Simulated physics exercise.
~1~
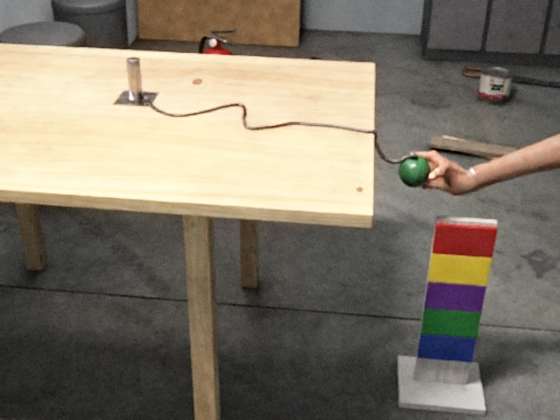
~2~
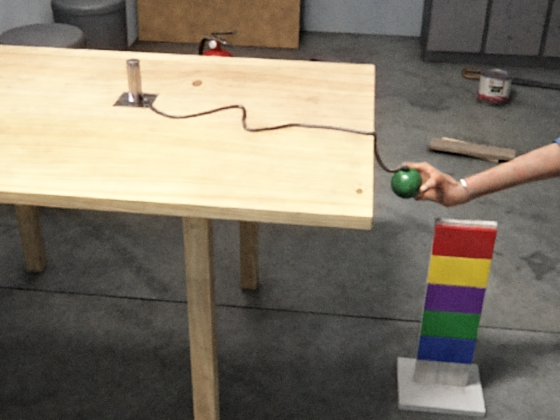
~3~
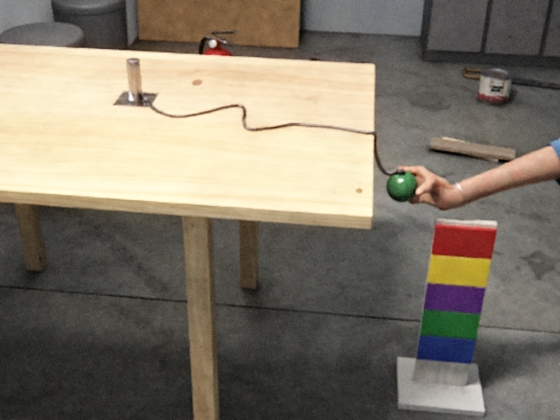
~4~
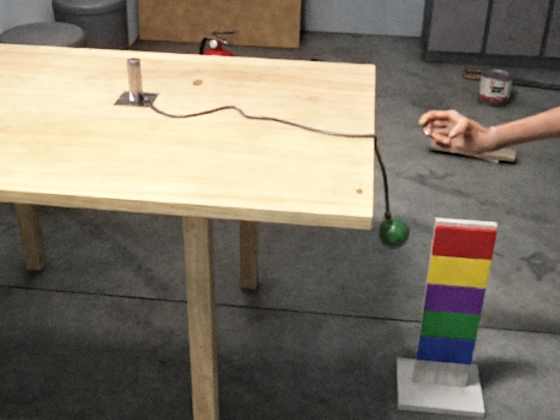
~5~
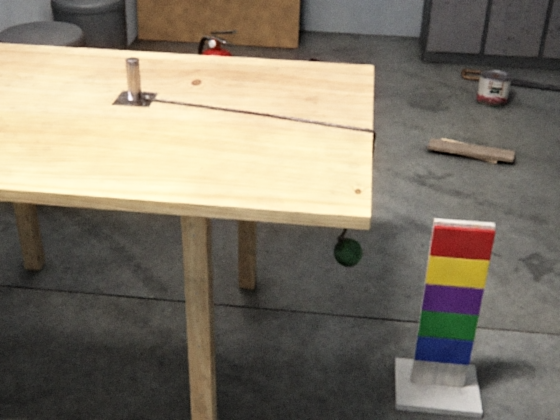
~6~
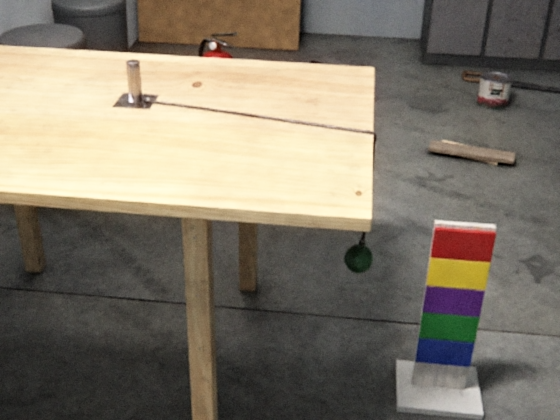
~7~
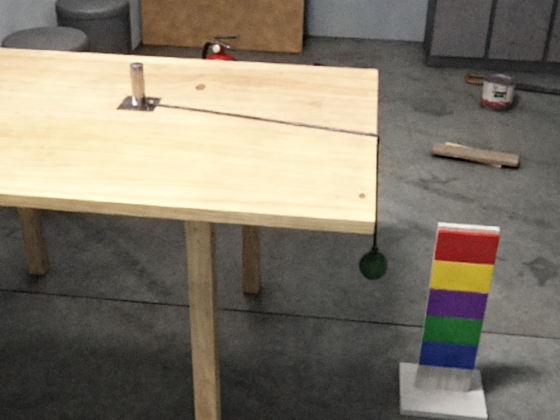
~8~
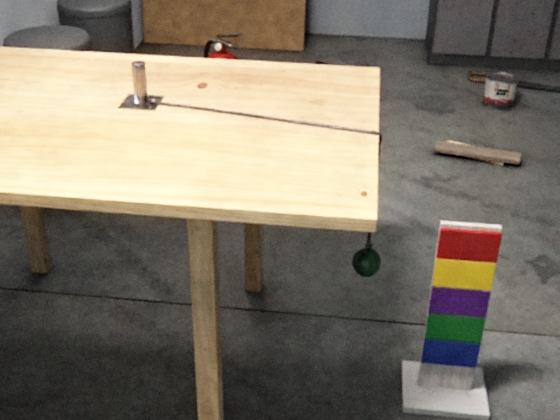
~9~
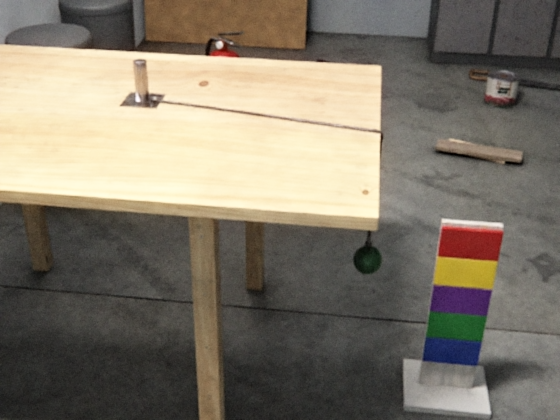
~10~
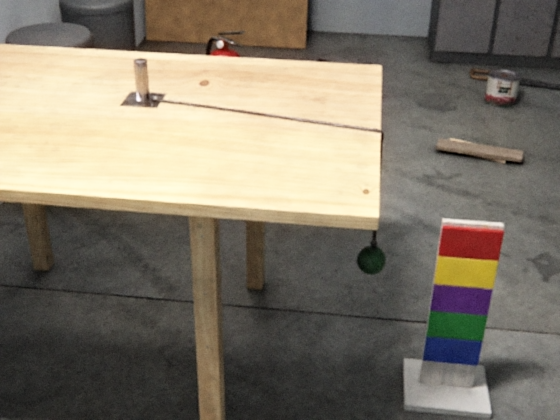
A green apple, tied to a slack lead from a post on a wooden table, is lowered by a hand at the table's edge and released; it drops, swings left beneath the edge, then sways slightly and hangs still, level with the yellow band of the striped board.
